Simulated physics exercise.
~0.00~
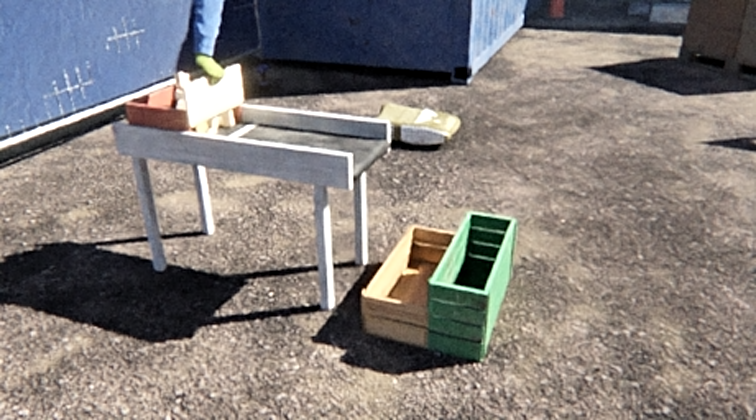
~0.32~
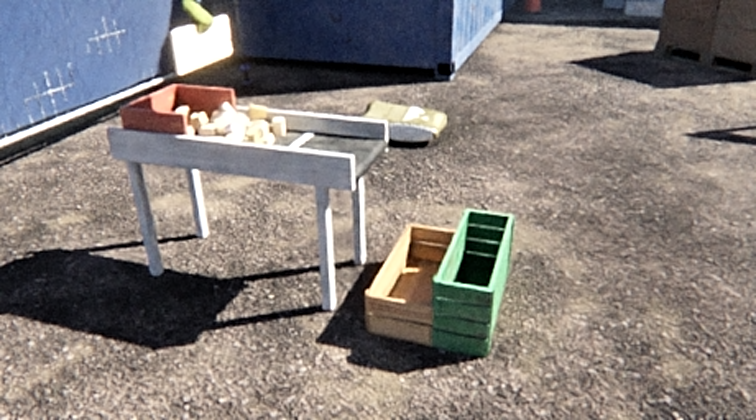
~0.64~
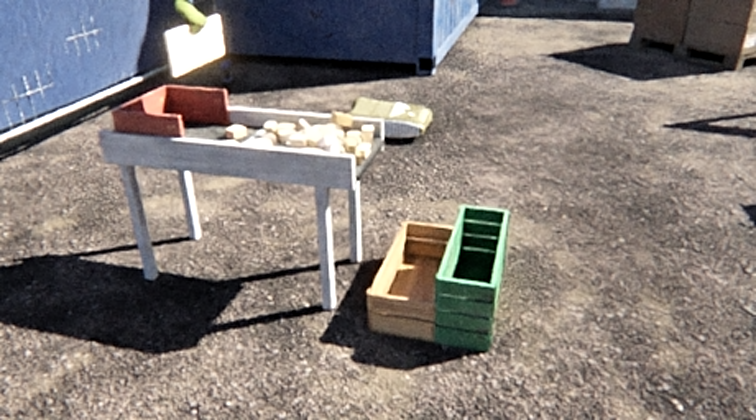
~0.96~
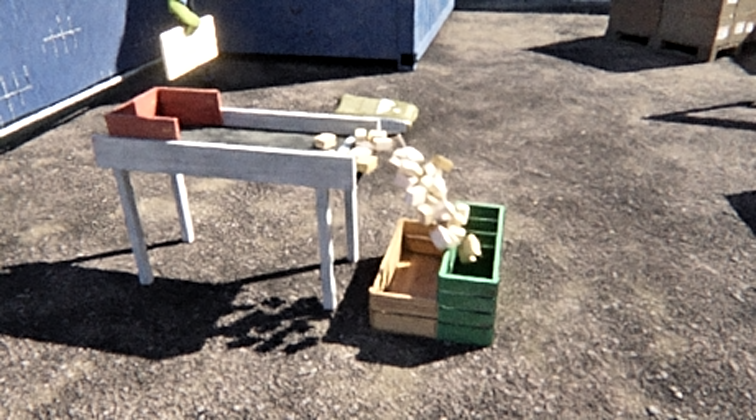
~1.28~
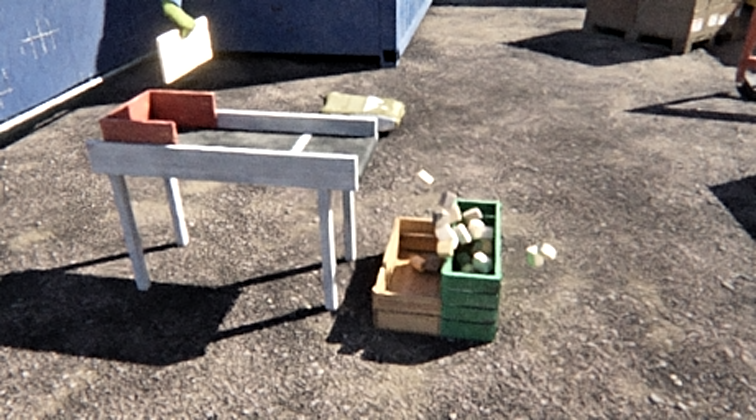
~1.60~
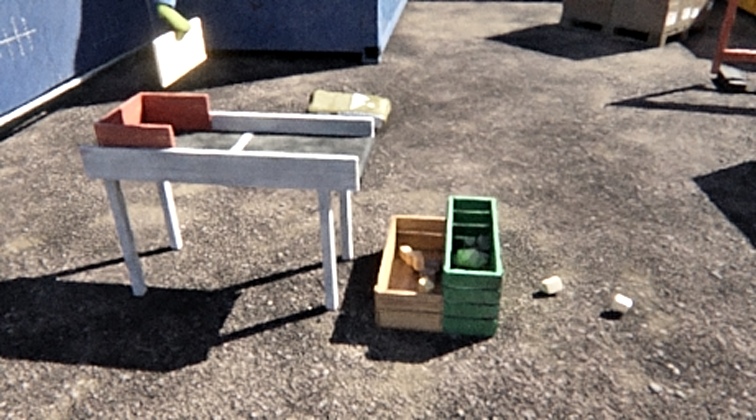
A pile of wooden blocks rides rightward along a belt from a red pen after a gloved hand lifts the gate, then spills off the end toward two totes. Most land in the green tote, a few in the wooden one, and two rest on the ground beyond.
